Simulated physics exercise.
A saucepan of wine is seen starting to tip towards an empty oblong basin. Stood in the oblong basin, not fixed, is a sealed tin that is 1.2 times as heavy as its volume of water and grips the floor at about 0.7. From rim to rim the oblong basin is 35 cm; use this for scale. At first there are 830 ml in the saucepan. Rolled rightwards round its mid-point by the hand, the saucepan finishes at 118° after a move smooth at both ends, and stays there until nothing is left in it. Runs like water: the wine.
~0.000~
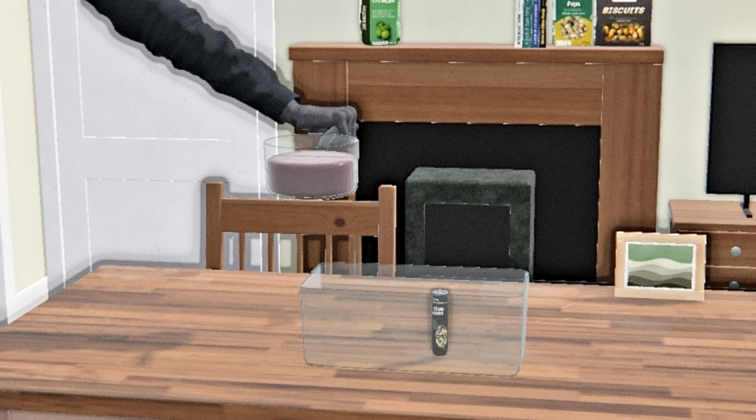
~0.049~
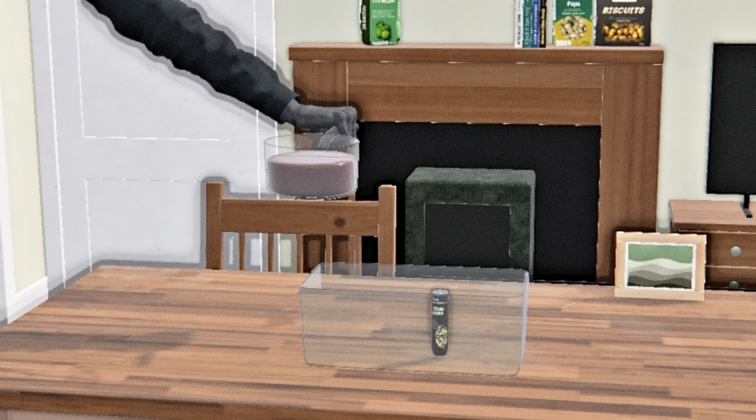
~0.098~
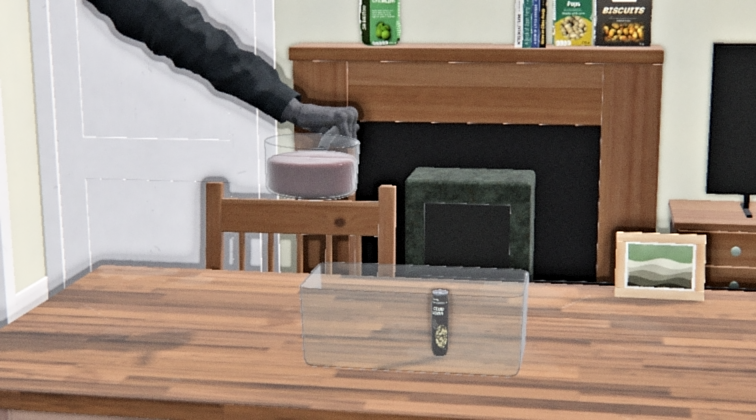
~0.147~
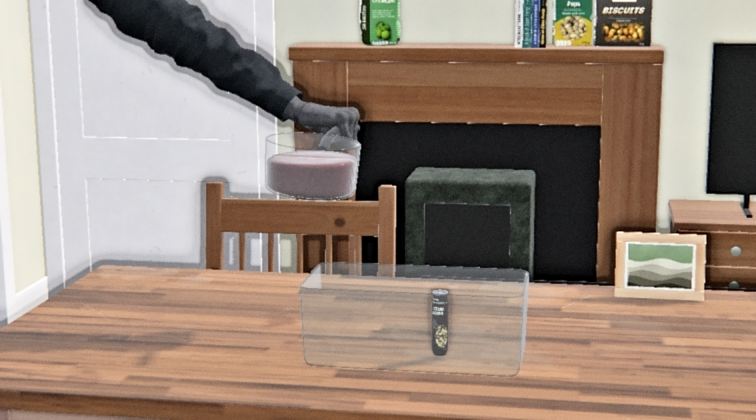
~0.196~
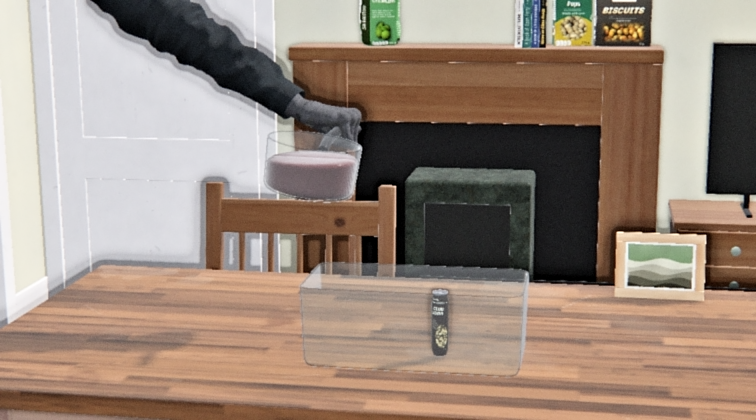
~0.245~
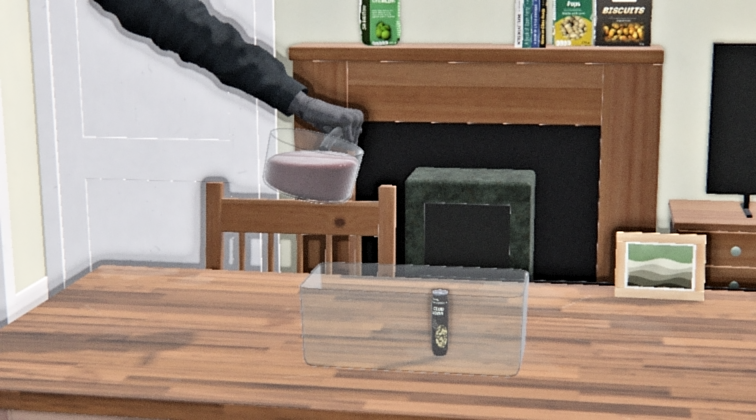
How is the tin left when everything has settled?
It is not upset.
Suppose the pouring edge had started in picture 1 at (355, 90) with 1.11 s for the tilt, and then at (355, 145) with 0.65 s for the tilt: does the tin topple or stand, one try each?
In the first try it comes down; in the second it remains standing.
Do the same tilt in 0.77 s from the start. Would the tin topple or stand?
Well, the tin simply holds firm.
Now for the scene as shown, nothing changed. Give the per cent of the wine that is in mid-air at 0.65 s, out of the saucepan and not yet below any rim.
Estimate: Some 36 % of the total.
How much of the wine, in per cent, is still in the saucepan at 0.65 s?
I'd estimate some 56 % remains.
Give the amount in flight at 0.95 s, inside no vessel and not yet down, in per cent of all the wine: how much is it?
Some 12 % is up in the air.
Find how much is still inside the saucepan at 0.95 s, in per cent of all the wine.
Remaining share: Approx. 7 %.
Then, 0.65 s in, the tilt is 75° and 56 per cent is still to pour; the tin stands where it began.
Then, 0.95 s in, the tilt is 112° and 7 per cent is still to pour; the tin stands where it began.
Then, 1.27 s in, the tilt is 118° and 0 per cent is still to pour; the tin stands where it began.
Then, 1.61 s in, the tilt is 118° and 0 per cent is still to pour; the tin stands where it began.
Finally, the tin stands where it began.
